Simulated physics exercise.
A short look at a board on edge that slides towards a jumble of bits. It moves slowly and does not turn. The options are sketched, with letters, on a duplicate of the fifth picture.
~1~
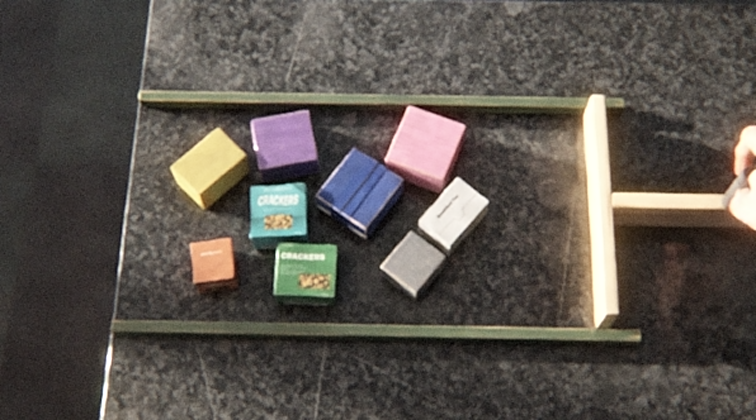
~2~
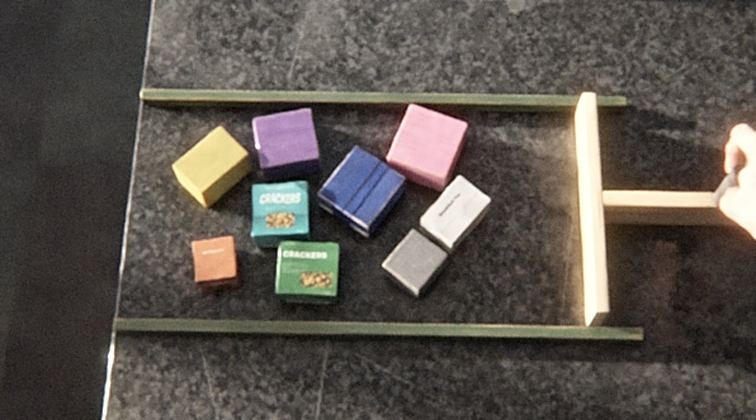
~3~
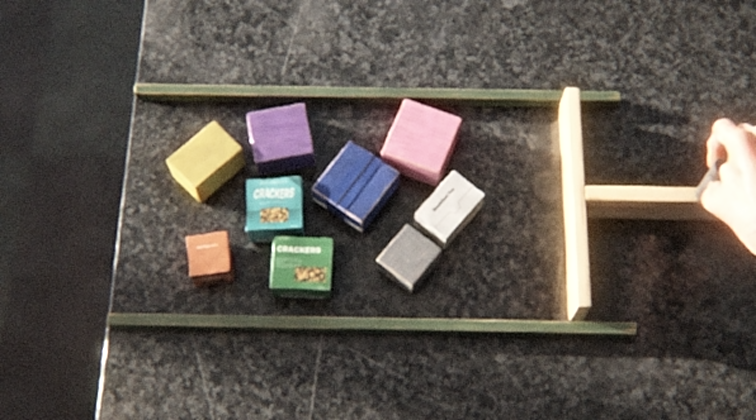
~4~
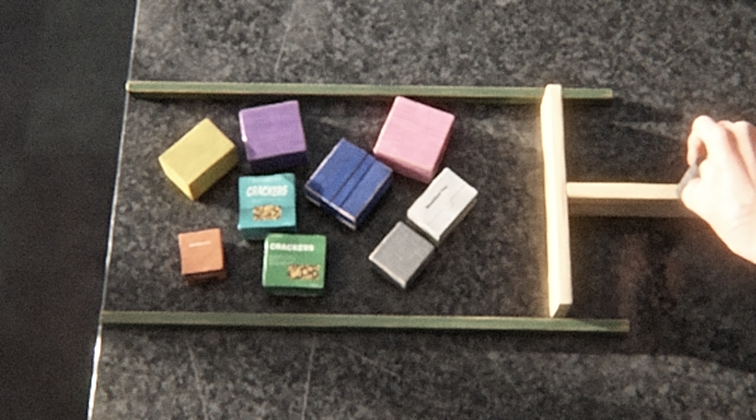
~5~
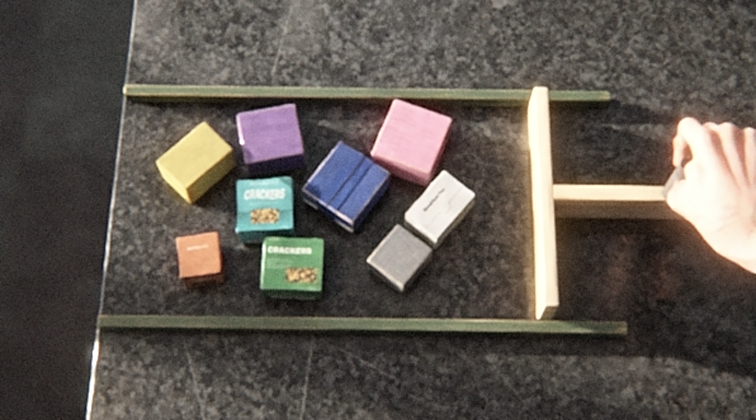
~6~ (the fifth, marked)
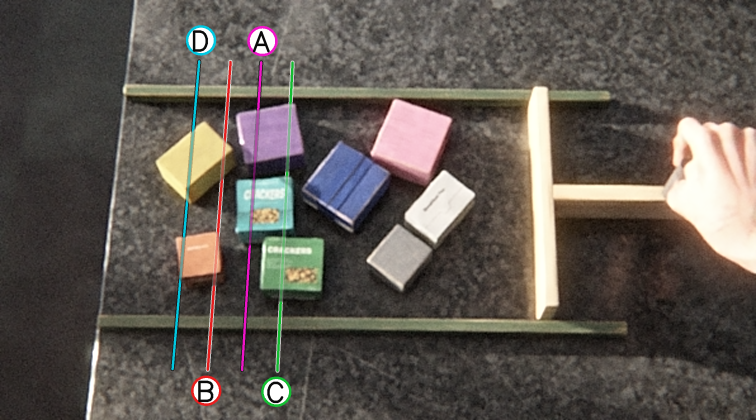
Hand sliding an upright wooden board slowly left between two green rails, with a jumble of coloured blocks lying still.
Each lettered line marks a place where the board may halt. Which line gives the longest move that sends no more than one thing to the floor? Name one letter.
No farther than A.
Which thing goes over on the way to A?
It is the yellow block.
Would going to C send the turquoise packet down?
No.
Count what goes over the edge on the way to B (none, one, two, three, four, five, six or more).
In all, three.
On the copy, A at (252, 207); B at (220, 207); C at (285, 208); D at (187, 206).
On A. First, board (440, 191); grey block (389, 272); pink block (388, 142).
Then, board (335, 189); yellow block (168, 160); orange packet (184, 274).
Finally, board (254, 188); yellow block over the edge; turquoise packet (121, 229); one fallen.
By contrast, B drops three; C is within the limit but short; D drops six.
